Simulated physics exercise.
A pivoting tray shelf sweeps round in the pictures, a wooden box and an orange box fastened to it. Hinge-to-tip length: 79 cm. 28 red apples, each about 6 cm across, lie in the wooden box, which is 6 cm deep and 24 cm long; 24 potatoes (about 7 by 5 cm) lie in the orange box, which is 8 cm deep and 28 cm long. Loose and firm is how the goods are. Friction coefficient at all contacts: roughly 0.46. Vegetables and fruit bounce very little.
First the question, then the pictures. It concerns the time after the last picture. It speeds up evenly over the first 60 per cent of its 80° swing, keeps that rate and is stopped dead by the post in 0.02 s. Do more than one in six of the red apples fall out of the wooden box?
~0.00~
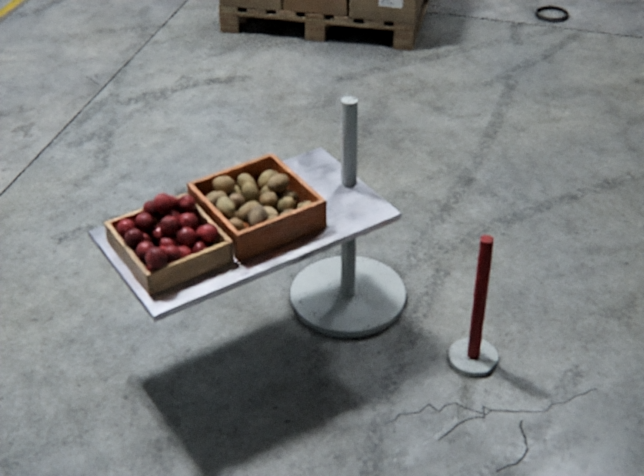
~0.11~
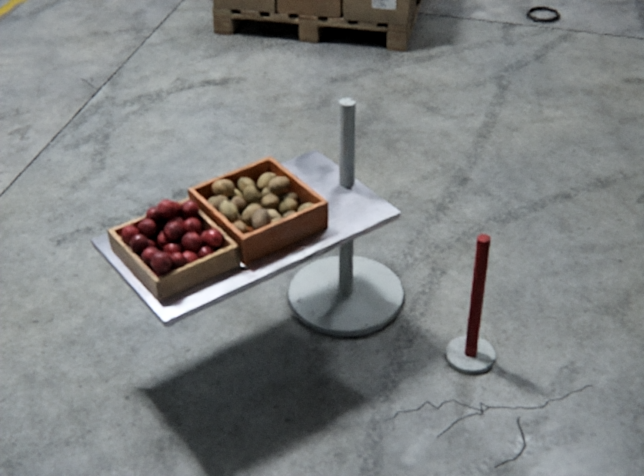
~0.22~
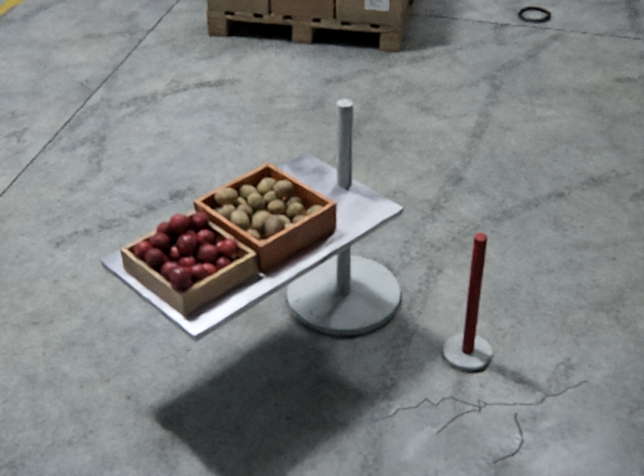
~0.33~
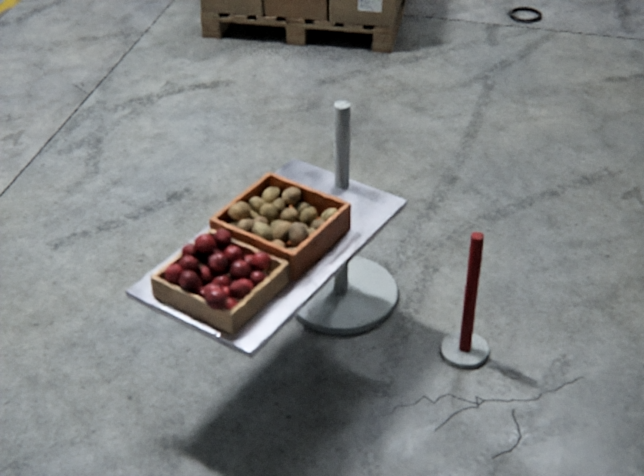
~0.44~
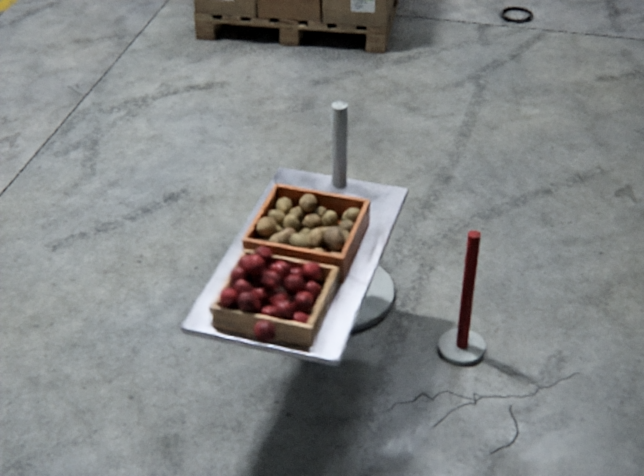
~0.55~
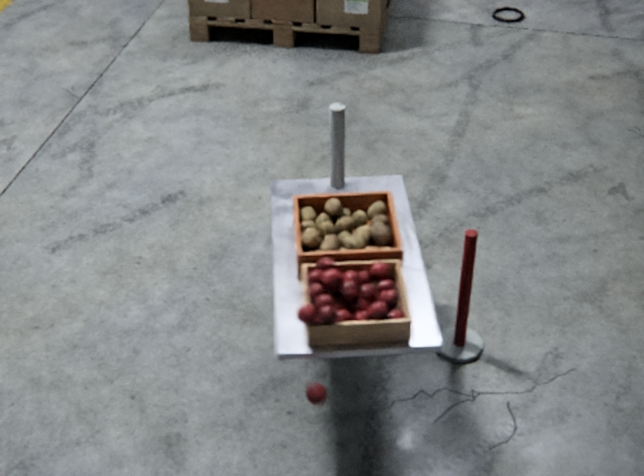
Yes.
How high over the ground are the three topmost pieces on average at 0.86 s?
Their middles sit some 60 cm up.
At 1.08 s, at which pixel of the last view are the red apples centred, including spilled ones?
Pixel (462, 283), give or take.
After 0.66 s, it reaches the stop.
After 0.74 s, the wooden box is down by 5 of 28 and the orange box has all 24.
After 0.86 s, the wooden box is down by 8 of 28 and the orange box has all 24.
After 1.08 s, the wooden box is down by 10 of 28 and the orange box has all 24.
When it is over (at 1.51 s), the wooden box is down by 10 of 28 and the orange box has all 24. Asked share, 10 of 28, 36 per cent.
